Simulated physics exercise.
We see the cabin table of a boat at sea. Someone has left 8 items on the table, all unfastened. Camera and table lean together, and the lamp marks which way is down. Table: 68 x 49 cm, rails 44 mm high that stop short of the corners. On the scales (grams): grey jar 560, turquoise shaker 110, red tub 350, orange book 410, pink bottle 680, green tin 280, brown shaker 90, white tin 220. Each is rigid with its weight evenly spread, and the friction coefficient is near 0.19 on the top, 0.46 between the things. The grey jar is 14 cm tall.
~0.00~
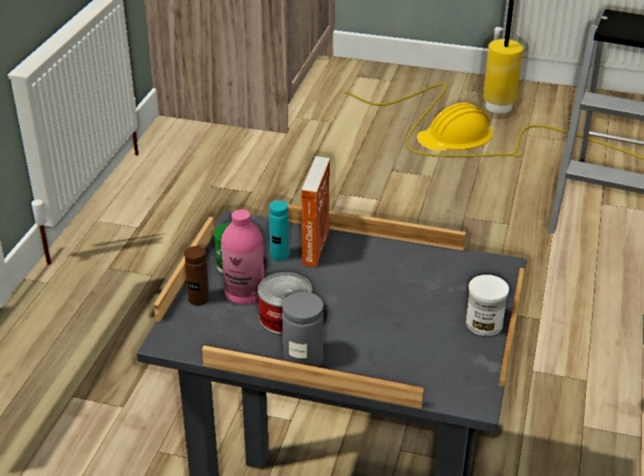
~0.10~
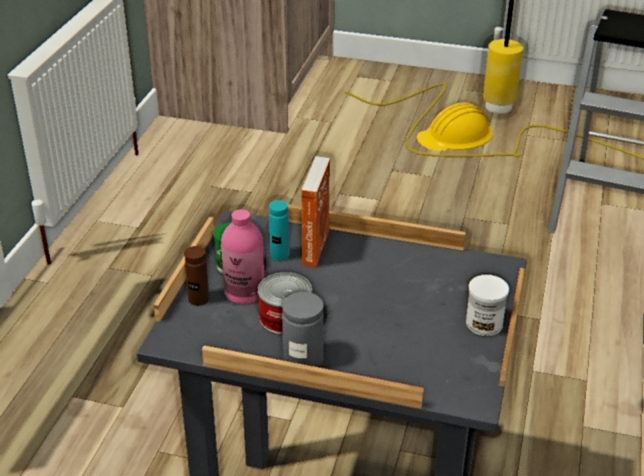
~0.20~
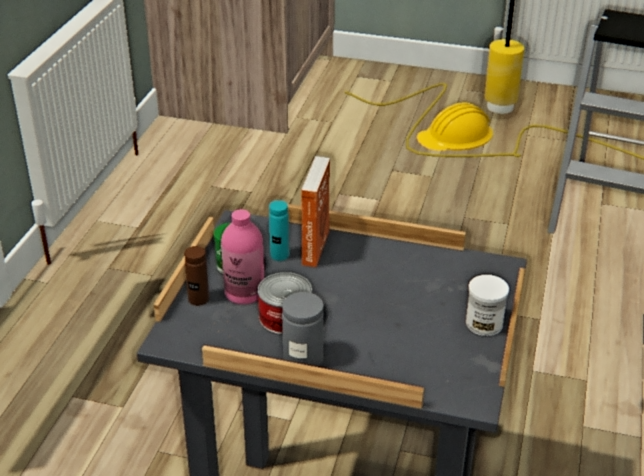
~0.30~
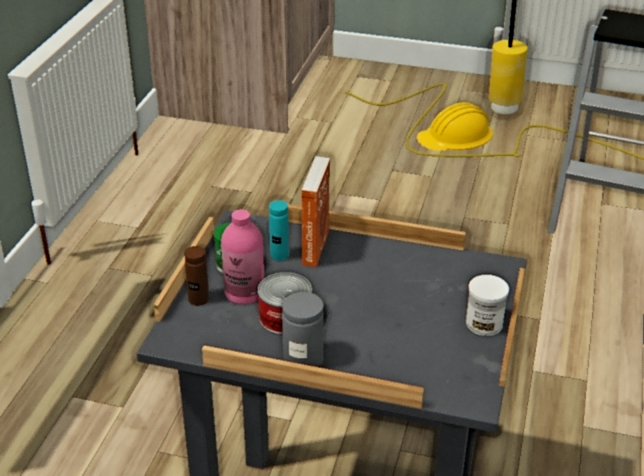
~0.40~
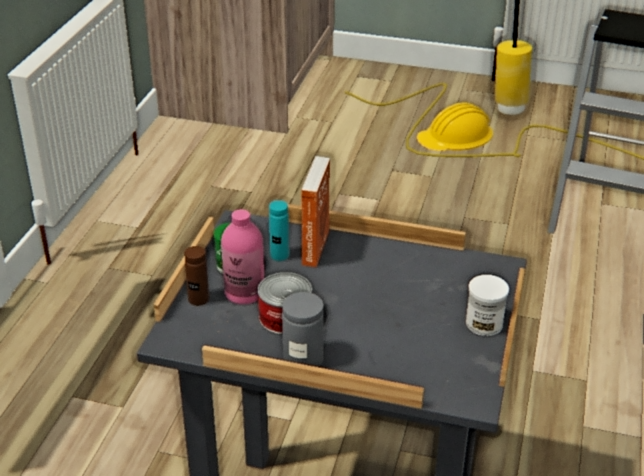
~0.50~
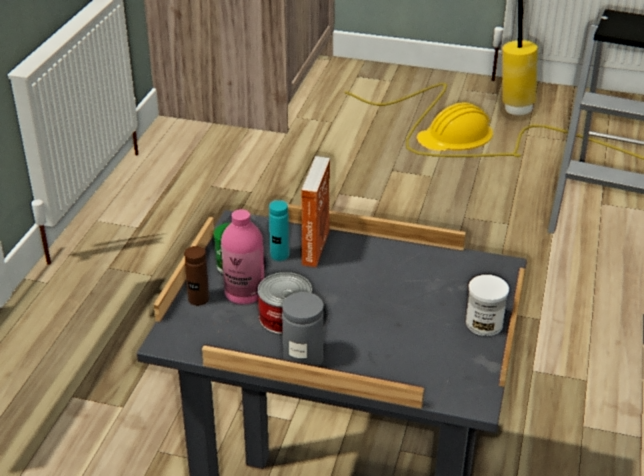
A wood-floored room is seen from above at an angle, in a view that stays fixed around a dark, low-railed table. Brown, pink, green and turquoise containers and an orange book stand at the left and back, with a red tub and grey jar nearer and a white tin at right. Everything on the table stays still while, behind, a hanging yellow cylinder, motionless at first, shifts slightly right past a yellow helmet.
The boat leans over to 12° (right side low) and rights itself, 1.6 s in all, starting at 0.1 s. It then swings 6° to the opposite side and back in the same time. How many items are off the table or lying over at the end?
Tipped or gone: Just one.
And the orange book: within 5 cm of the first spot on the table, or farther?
The orange book leaves its spot.
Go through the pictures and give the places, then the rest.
Boat level; grey jar (303, 332); turquoise shaker (279, 231), in the first frame.
Boat level; pink bottle (243, 254), in the second frame.
Boat level; brown shaker (197, 276); white tin (487, 306), in the third frame.
Heel 2°, right side down; red tub (285, 303); orange book (316, 212), in the fourth frame.
Heel 4°, right side down; pink bottle (243, 254), in the fifth frame.
Heel 6°, right side down; grey jar (303, 332); turquoise shaker (279, 231), in the sixth frame.
Around 1.00 s, heel 12°, right side down; orange book tipped 12° against what carries it.
Around 1.20 s, heel 8°, right side down; orange book tipped 74° against what carries it.
Around 1.30 s, heel 6°, right side down; orange book on its side.
Around 1.50 s, heel 2°, right side down; orange book on its side.
Finally (3.8 s), on their side or leaning hard on the table, orange book; the other 7 still in place (within 5 cm). In the last view, grey jar near (310, 334), turquoise shaker near (285, 232).
